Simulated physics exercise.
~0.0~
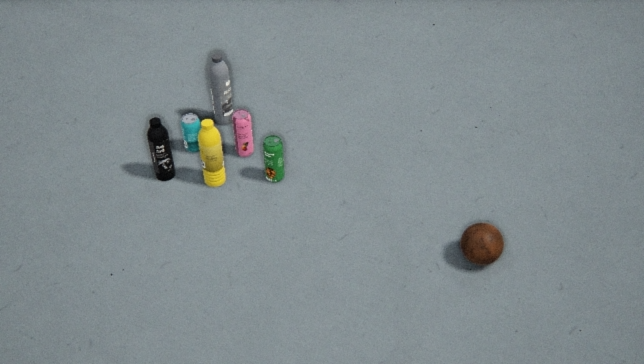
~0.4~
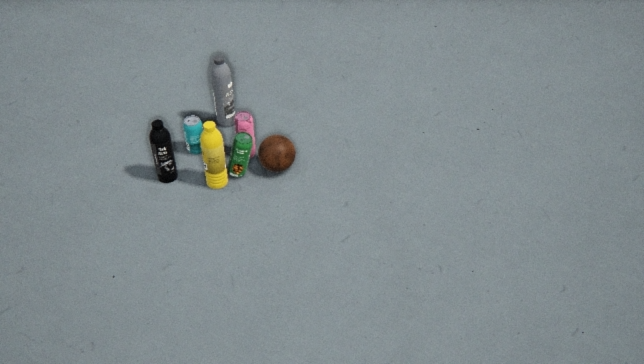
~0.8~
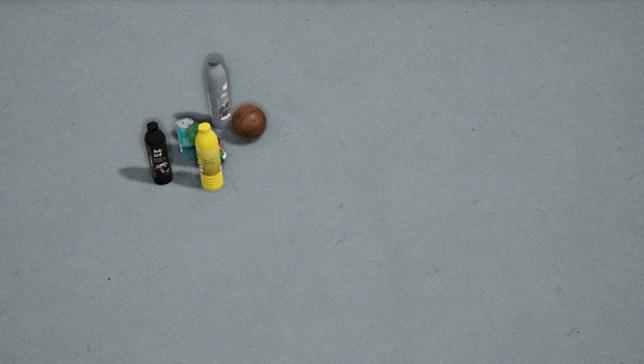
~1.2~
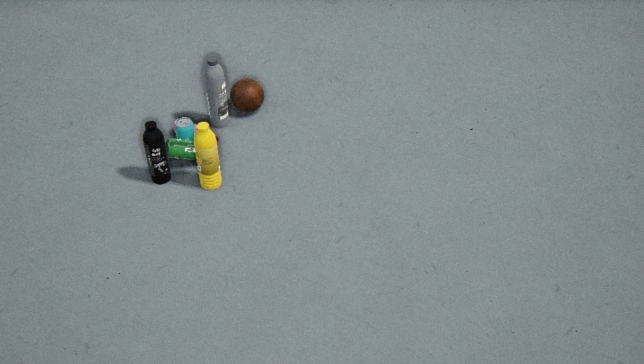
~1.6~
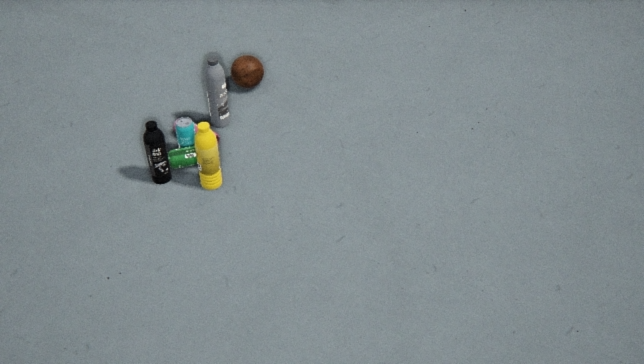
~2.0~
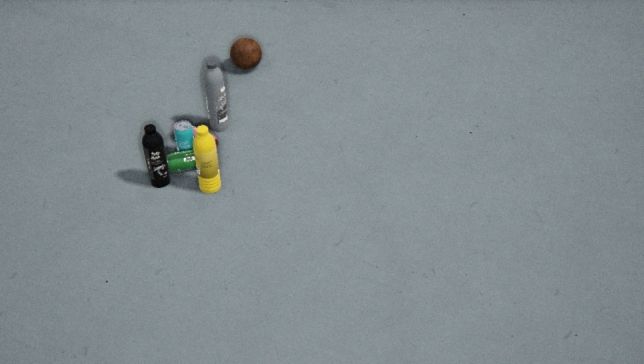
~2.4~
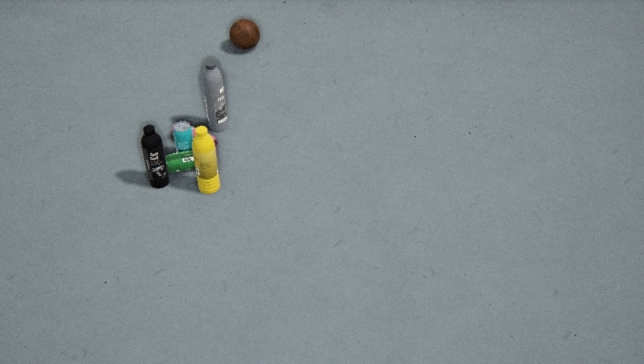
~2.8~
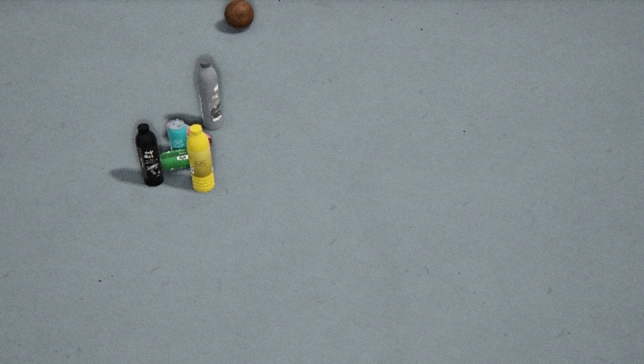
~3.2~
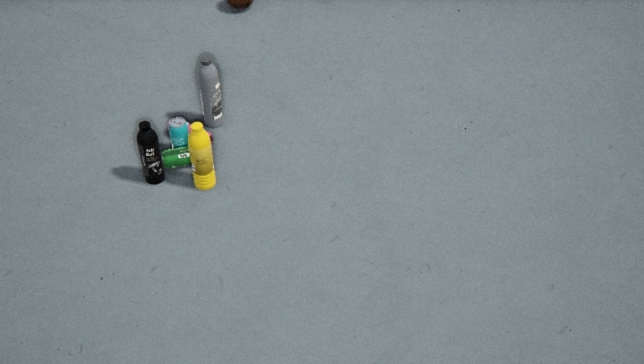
A brown ball rolling left into a group of bottles and cans, toppling the green and pink cans, then rolling away upward.
